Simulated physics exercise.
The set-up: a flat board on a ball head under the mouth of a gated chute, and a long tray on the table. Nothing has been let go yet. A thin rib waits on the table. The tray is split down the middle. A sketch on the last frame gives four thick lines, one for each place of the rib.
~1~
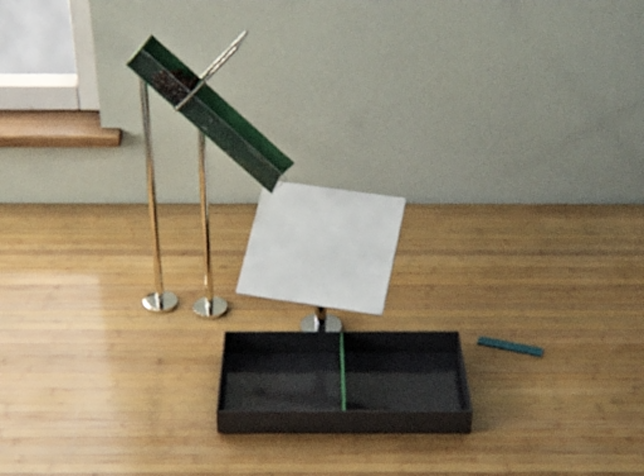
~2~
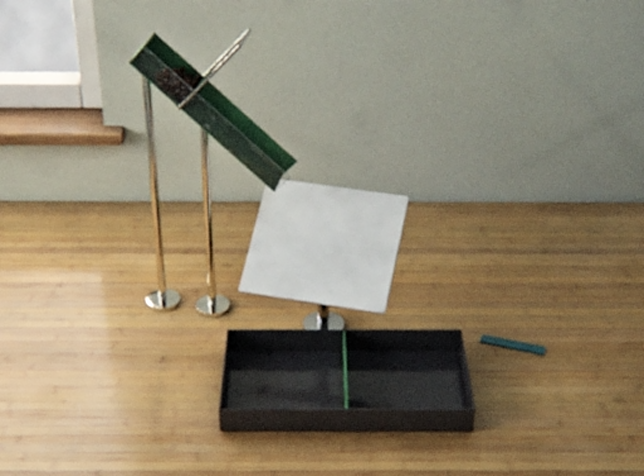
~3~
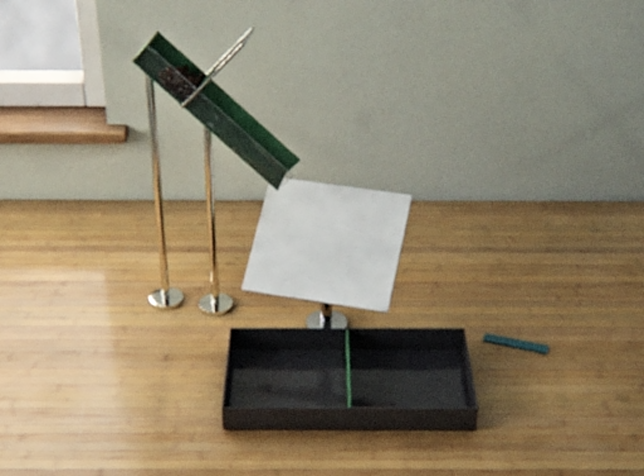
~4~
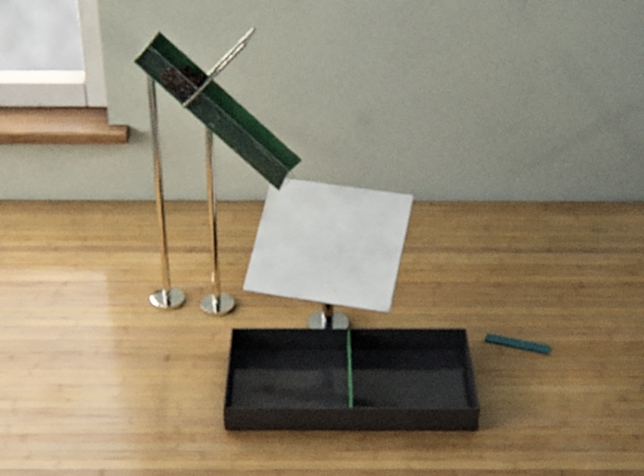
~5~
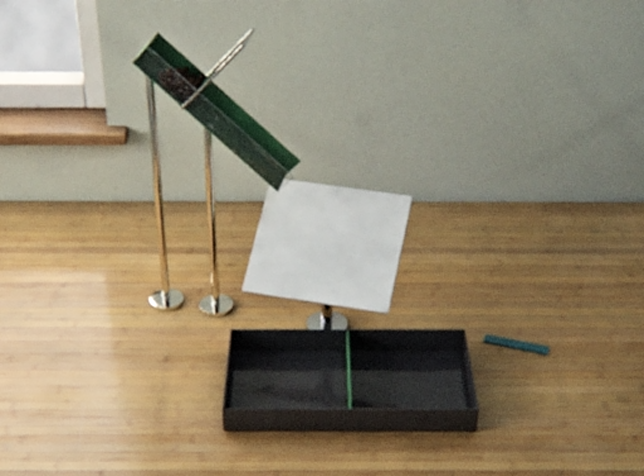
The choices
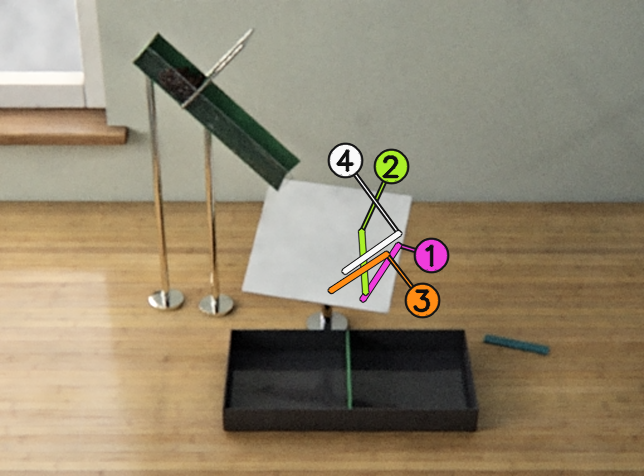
The video shows a green chute holding small dark balls behind a closed gate, above a tilted white board and a divided black tray on a wooden table; nothing moves apart from a slight drift of the view.
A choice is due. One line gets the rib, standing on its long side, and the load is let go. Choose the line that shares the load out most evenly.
2 is best.
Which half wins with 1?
Left.
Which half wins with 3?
Left.
On the marked copy, line 1 from (398, 245) to (363, 299); line 2 from (361, 231) to (365, 292); line 3 from (386, 254) to (331, 290); line 4 from (398, 233) to (345, 271).
If 1 is chosen, of what is caught, most in the left half, about a quarter in the right.
If 2 is chosen, of what is caught, about half in the left half, about half in the right.
If 3 is chosen, of what is caught, most in the left half, about a quarter in the right.
If 4 is chosen, of what is caught, most in the left half, about a quarter in the right.
